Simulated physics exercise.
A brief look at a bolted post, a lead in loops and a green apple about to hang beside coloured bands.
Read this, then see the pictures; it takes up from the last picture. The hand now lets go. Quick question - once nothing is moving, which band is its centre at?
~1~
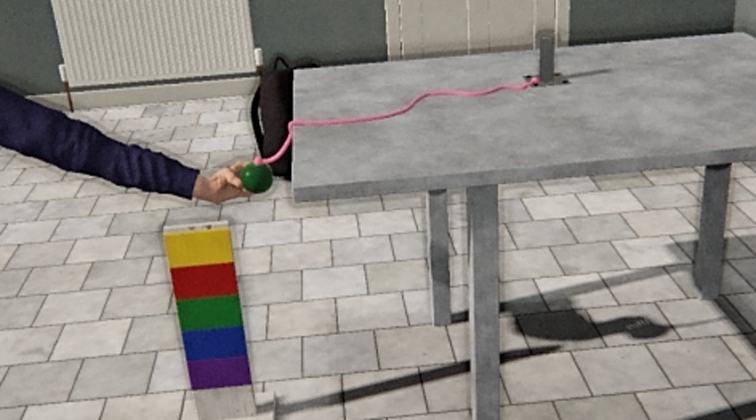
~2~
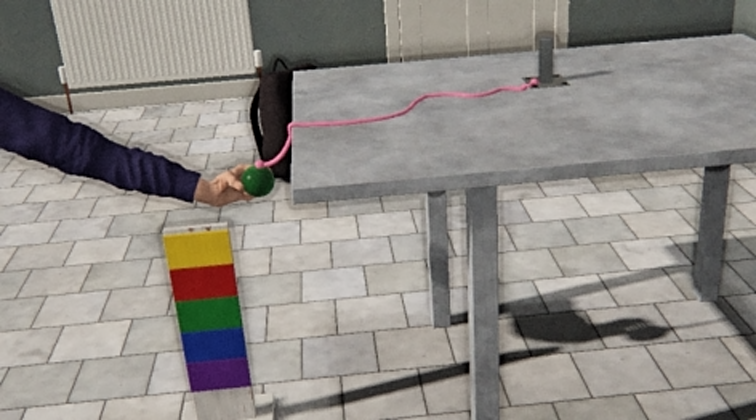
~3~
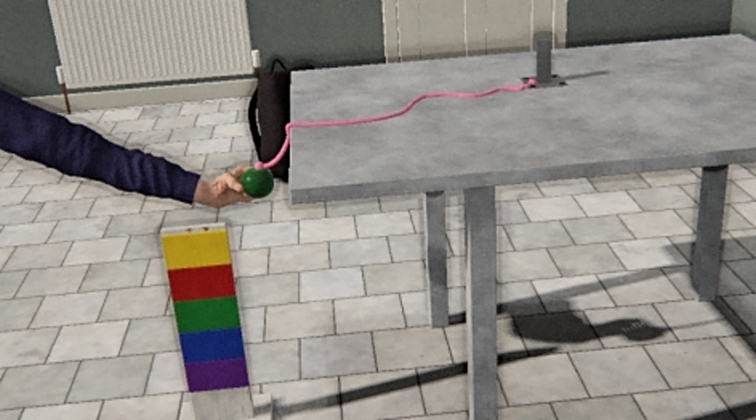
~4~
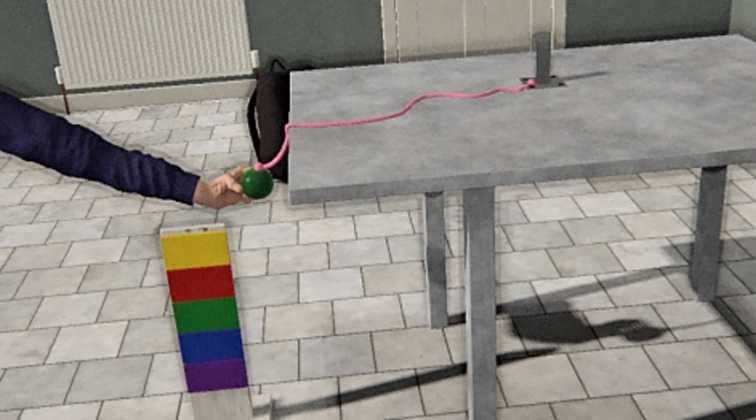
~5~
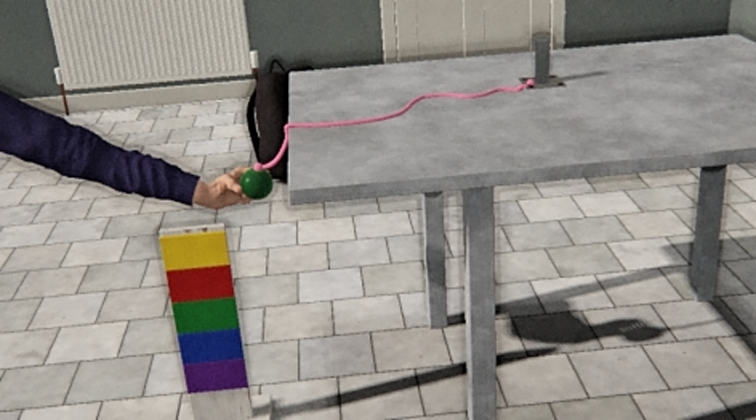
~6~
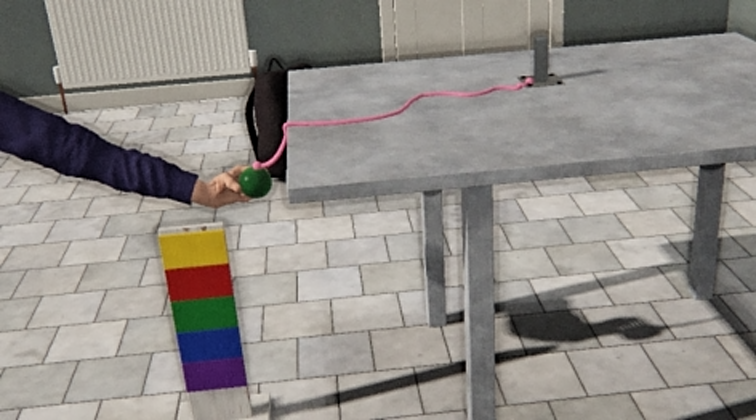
The yellow band, I would say.
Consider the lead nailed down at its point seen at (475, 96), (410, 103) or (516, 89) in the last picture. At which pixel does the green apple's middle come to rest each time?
Try by try, around (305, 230), (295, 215) and (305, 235).
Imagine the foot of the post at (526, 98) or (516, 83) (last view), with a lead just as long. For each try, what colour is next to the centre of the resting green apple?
For the first try, red; for the second, red.
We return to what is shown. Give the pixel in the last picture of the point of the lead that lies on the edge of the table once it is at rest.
Close to (337, 123).
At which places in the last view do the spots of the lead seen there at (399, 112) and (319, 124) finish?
End points: Roughly (351, 110); roughly (289, 141).
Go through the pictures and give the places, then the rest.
Green apple (257, 178); yellow (199, 249); red (204, 282); green (209, 314); blue (215, 345); purple (219, 374), in the first picture.
Green apple (258, 181); lead through (522, 89) (467, 96) (416, 102) (372, 120) (305, 125), in the second picture.
Green apple (258, 182), in the third picture.
Green apple (257, 183); lead through (519, 90) (464, 97) (413, 103) (369, 121) (302, 126), in the fourth picture.
Green apple (257, 184), in the fifth picture.
Green apple (255, 182); lead through (518, 89) (463, 95) (411, 102) (367, 120) (300, 125), in the sixth picture.
A little later, apple near (322, 227); level with yellow.
Next, apple near (298, 239); level with yellow.
When it is over, apple near (302, 238); level with yellow. Its centre hangs level with the yellow band.
